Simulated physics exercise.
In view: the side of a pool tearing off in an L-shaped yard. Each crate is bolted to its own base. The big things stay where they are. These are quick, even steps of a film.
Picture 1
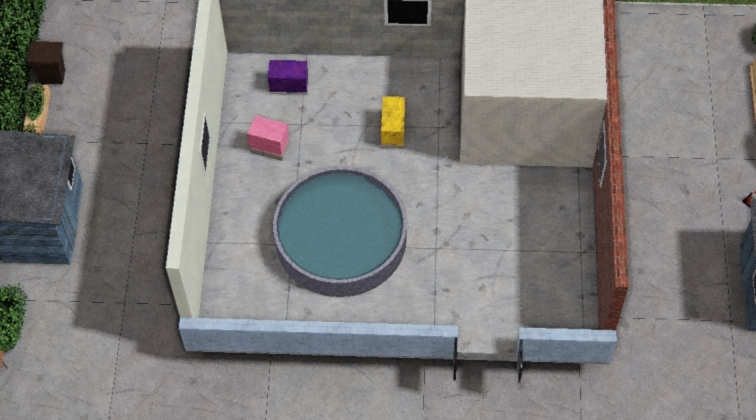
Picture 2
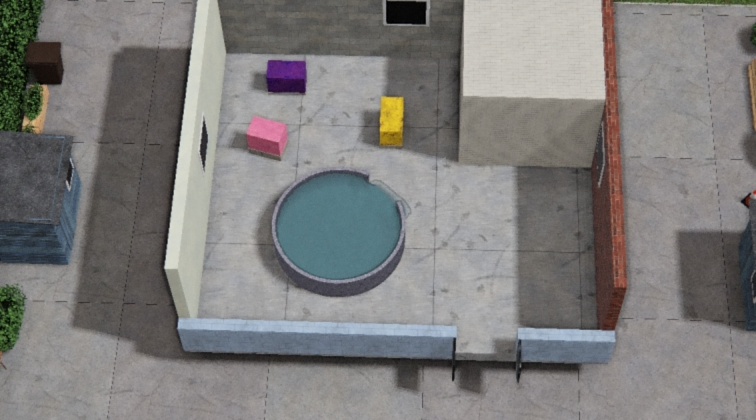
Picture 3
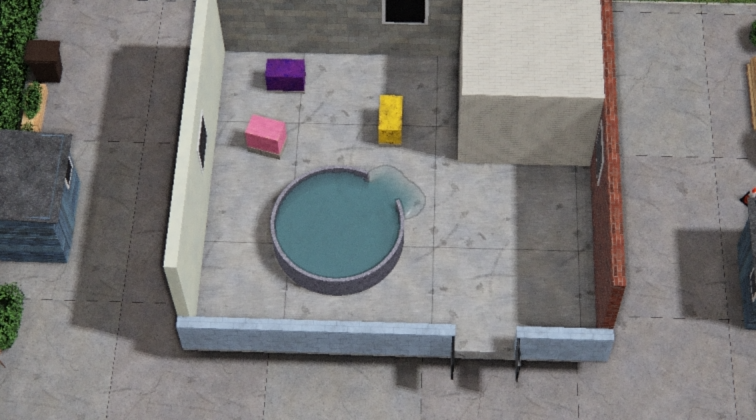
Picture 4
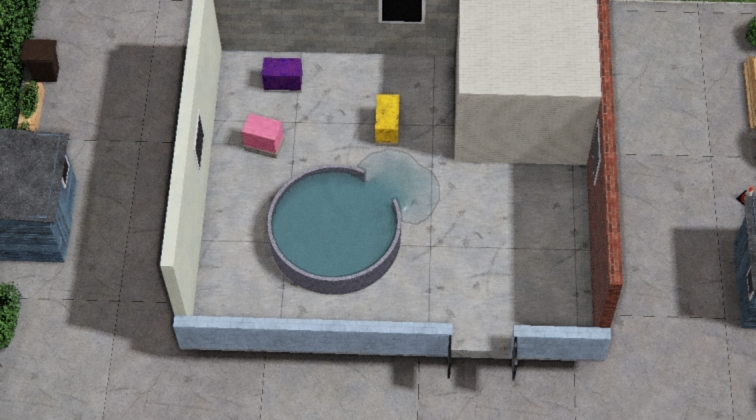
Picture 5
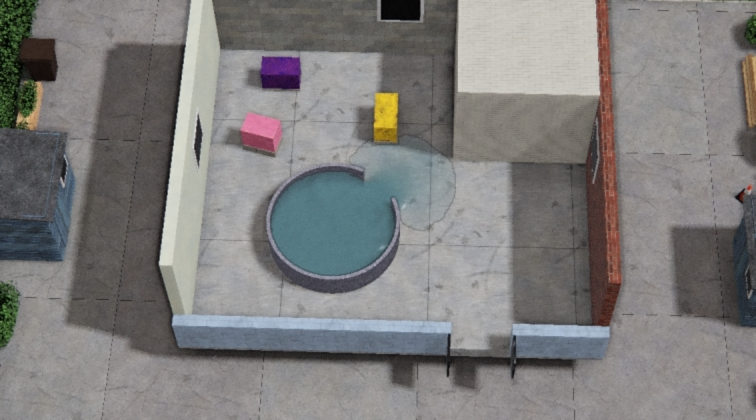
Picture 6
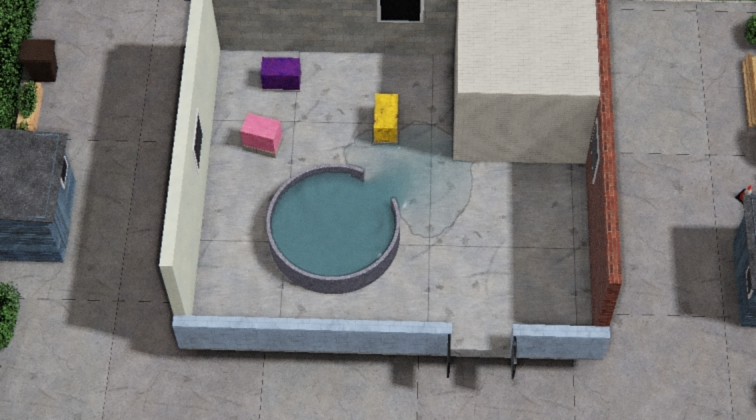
In a walled, L-shaped yard with pink, purple and yellow blocks, a round pool sat still until its far side tore open toward the right, and water poured out, spreading across the paving.
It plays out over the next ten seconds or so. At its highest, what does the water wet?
In the end: The pink crate stays dry; the yellow crate gets wet; the purple crate gets wet.
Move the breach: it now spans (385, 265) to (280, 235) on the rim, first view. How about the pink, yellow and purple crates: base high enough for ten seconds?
My reading: Pink is topped; yellow is safe; purple ends up wet.
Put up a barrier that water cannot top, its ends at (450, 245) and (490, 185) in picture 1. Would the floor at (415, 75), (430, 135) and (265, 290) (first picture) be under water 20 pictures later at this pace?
In that order: Awash, covered, free of water.
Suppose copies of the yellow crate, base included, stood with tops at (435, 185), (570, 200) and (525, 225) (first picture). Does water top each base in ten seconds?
As listed: Ends up wet, escapes it, stays dry.
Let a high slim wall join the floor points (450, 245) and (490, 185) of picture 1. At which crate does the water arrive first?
I say the yellow-painted one.
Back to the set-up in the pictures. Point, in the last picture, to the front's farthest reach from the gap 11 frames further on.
Close to (578, 165).
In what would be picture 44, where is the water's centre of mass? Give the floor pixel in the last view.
I would point to (378, 187).
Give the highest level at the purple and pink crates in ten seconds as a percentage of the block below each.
In turn 230 and 60 per cent.
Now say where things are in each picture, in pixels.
The first frame shows the pool at (340, 225) is whole and still.
In the second frame, the front is at (405, 216), out from the gap on the pool's far side.
In the third frame, water pours out on the pool's far side and has run to (422, 200).
In the fourth frame, the front is at (428, 172), out from the gap on the pool's far side.
In the fifth frame, the front is at (446, 162), out from the gap on the pool's far side.
In the sixth frame, water pours out on the pool's far side and has run to (452, 139).
A moment on, water covers 20 % of the floor; the pink crate not reached, the yellow crate water round its plinth, the purple crate not reached.
Next, water covers 30 % of the floor; the pink crate not reached, the yellow crate water round its plinth, the purple crate not reached.
Then, water covers 40 % of the floor; the pink crate water round its plinth, the yellow crate water round its plinth, the purple crate water round its plinth.
Later, water covers 65 % of the floor; the pink crate water round its plinth, the yellow crate water round its plinth, the purple crate water round its plinth.
In the end, water covers 95 % of the floor; the pink crate stayed above the water, the yellow crate was topped, the purple crate was topped.
